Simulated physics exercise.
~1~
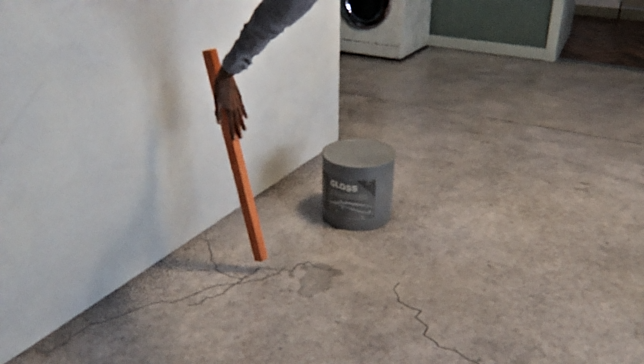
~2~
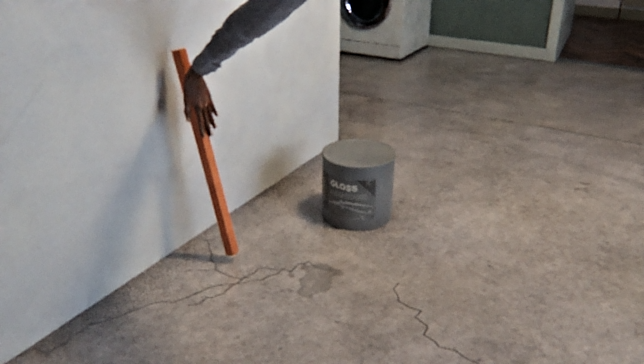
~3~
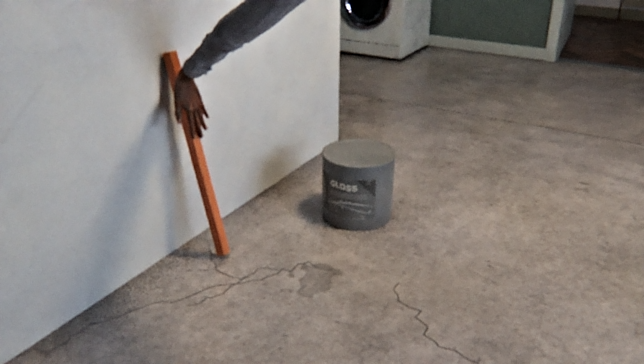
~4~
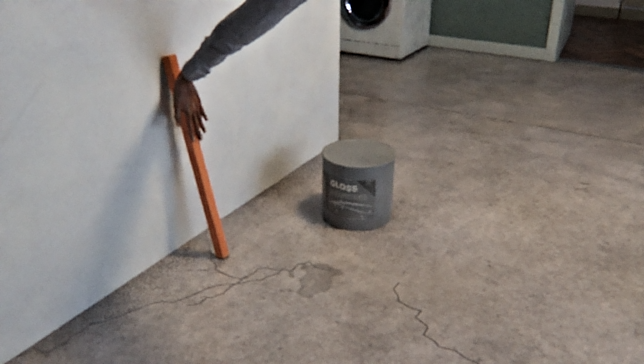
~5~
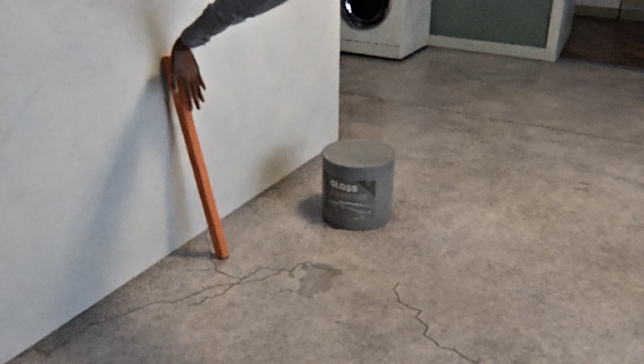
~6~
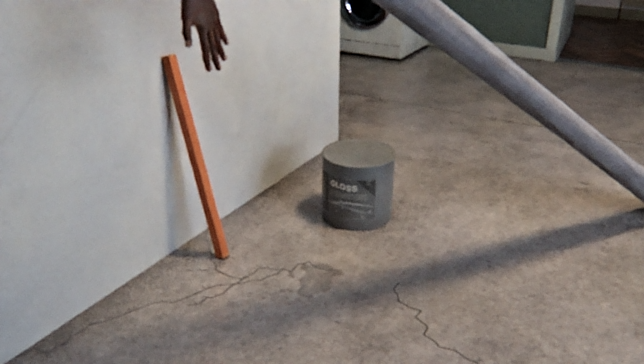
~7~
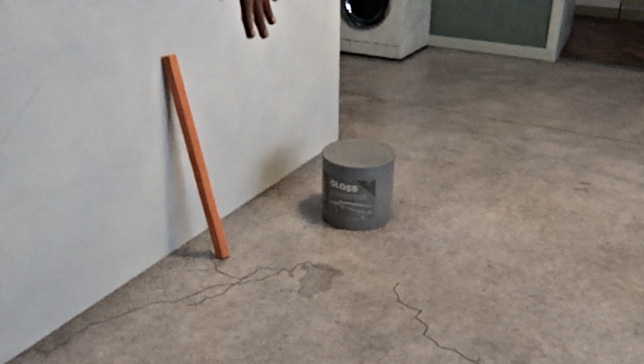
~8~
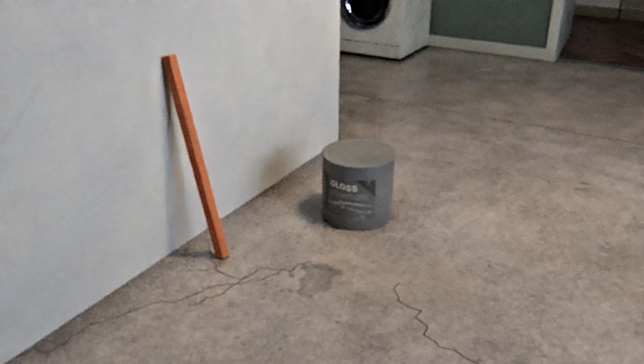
On a cracked concrete floor beside a bare wall, a hand moved an orange pole left and leaned it against the wall near a grey pail, then let go and drew away, and the pole stayed leaning there on its own.
